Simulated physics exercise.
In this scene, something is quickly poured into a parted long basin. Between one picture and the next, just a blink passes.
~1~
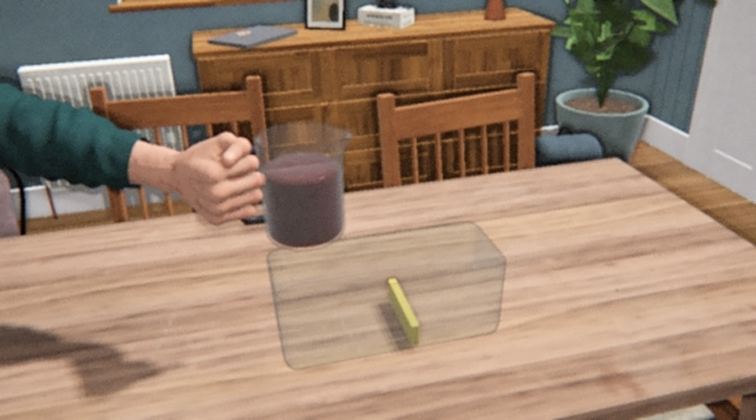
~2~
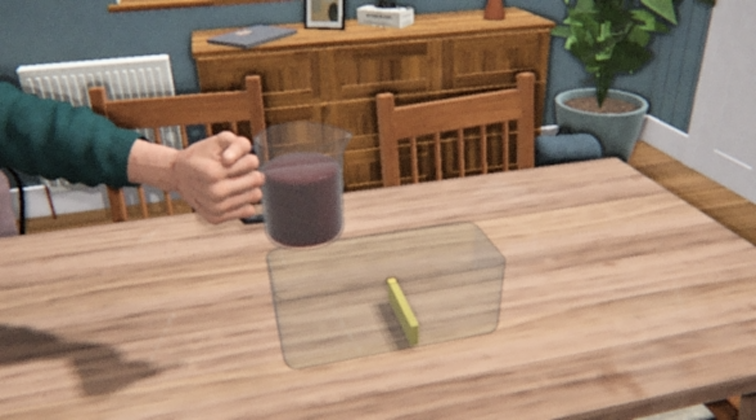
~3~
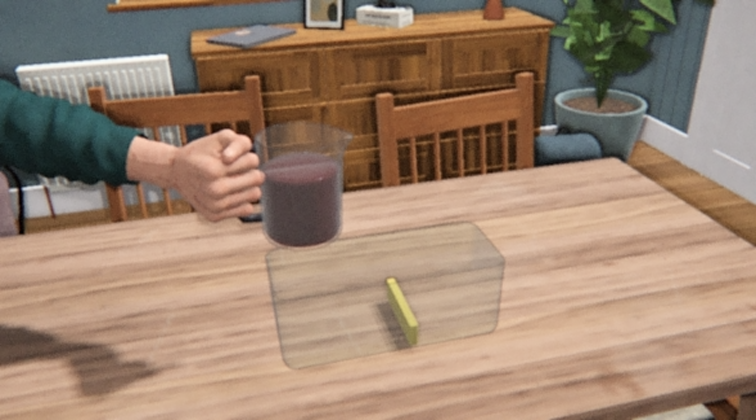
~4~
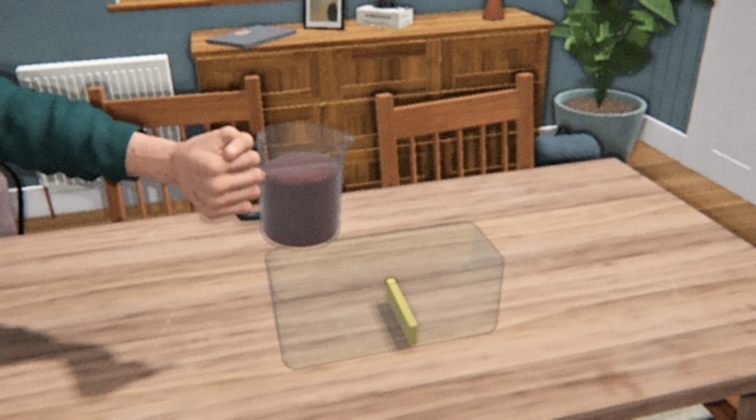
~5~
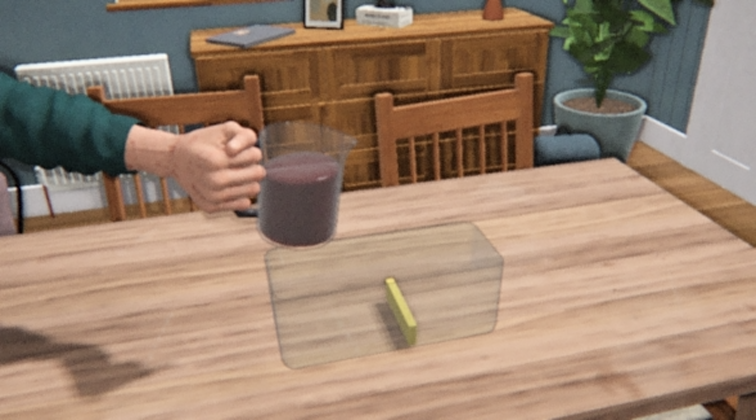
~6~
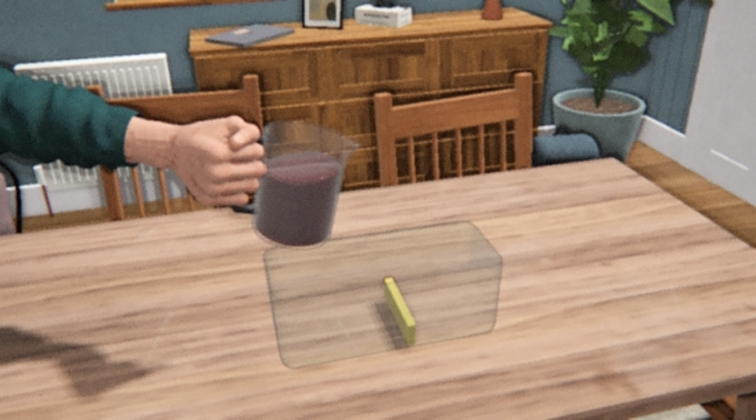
The footage shows a hand in a green sleeve holding a clear jug of dark purple liquid above a transparent rectangular basin with a low yellow divider on a wooden table, then gradually tilting the jug slightly to the right.
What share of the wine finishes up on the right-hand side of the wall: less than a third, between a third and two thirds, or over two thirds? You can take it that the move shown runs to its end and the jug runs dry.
Between a third and two thirds.
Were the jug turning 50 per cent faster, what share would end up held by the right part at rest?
Roughly 45 percent.
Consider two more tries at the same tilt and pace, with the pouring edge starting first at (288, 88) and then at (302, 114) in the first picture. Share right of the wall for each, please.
Near 10 % and 15 %.
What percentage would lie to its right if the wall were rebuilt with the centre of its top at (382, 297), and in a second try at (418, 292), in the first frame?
Well, it's close to 80 per cent for the first one, then 20 per cent for the other.
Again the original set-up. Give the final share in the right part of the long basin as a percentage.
I'd say near 55 in a hundred.
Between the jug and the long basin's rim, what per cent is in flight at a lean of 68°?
Something close to 10 percent of it.
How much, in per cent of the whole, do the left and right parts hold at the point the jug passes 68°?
On the left 0 per cent, on the right 0 per cent.
A moment on, the jug is tipped part way and 89 per cent is still to pour, 0 is left of the wall and 1 right of it.
Next, the jug is tipped right over and 25 per cent is still to pour, 11 is left of the wall and 50 right of it.
Then the jug is tipped right over and 0 per cent is still to pour, 40 is left of the wall and 59 right of it.
Later the jug is tipped right over and 0 per cent is still to pour, 42 is left of the wall and 57 right of it.
In the end 43 per cent lies left of the wall, 56 right of it and 1 outside.
